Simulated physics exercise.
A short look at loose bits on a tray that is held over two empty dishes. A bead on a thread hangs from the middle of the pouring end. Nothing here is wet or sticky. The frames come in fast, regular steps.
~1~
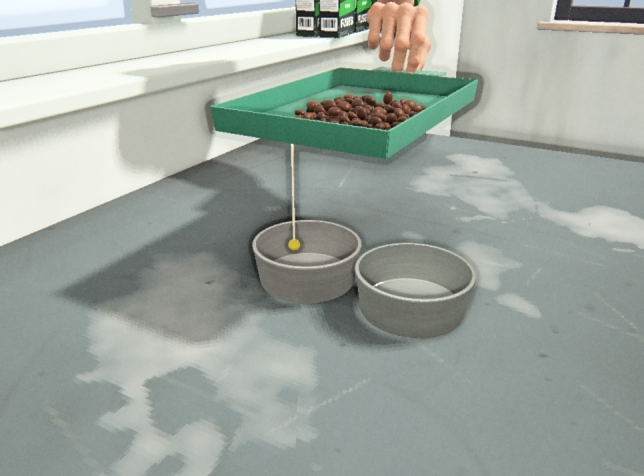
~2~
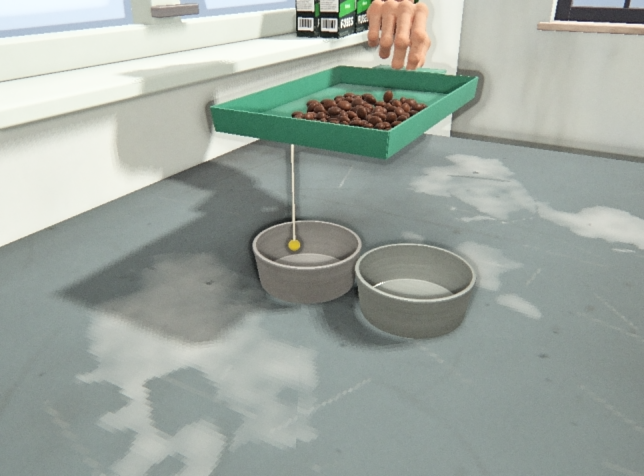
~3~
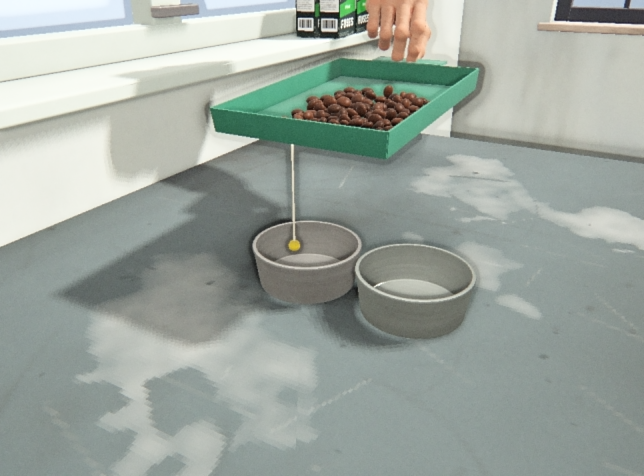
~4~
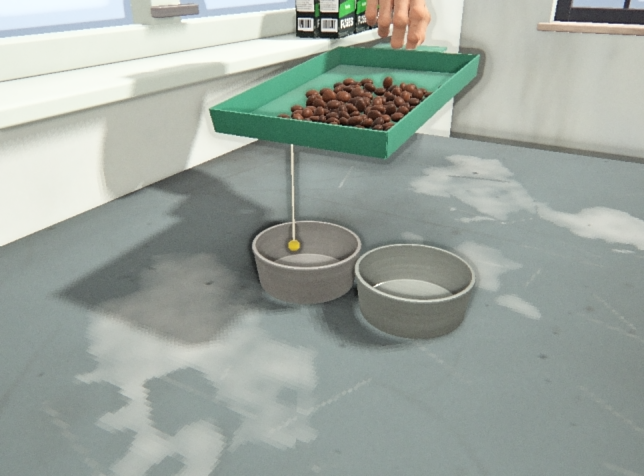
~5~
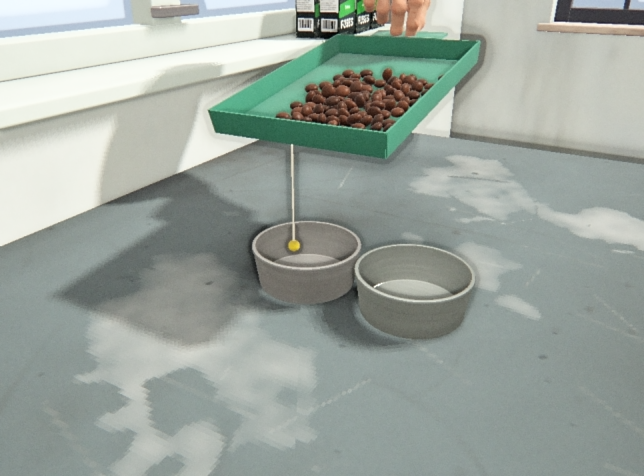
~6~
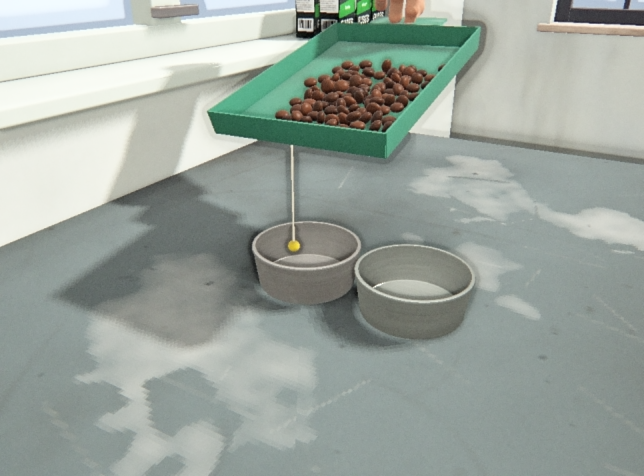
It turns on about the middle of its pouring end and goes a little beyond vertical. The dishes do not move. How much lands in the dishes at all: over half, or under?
The two hold under half of the load.
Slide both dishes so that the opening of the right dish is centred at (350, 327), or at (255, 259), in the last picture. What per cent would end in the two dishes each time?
Near 80 % and 30 %.
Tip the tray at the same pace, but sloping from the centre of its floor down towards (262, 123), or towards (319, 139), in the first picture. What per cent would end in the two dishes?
Roughly 0 per cent, and 0 per cent.
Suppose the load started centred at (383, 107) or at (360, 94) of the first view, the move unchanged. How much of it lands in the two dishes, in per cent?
About 0 and 0 per cent.
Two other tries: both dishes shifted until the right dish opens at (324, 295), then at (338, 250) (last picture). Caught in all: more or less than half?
First above a half, then not half.
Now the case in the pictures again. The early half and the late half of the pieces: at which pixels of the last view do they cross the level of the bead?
At about (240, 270), then at (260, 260).
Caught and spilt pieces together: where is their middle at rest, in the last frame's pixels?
Roughly at (229, 330).
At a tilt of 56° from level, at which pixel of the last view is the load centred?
Around (317, 90).
Soon after the last picture, tray tipped steeply; all on the tray.
A little later, tray tipped right over; about half on the tray; about a quarter outside both; about a quarter in the air.
Later still, tray tipped past a quarter turn; all outside both.
At rest, tray tipped past a quarter turn; none in the right dish; none in the left dish; all outside both.
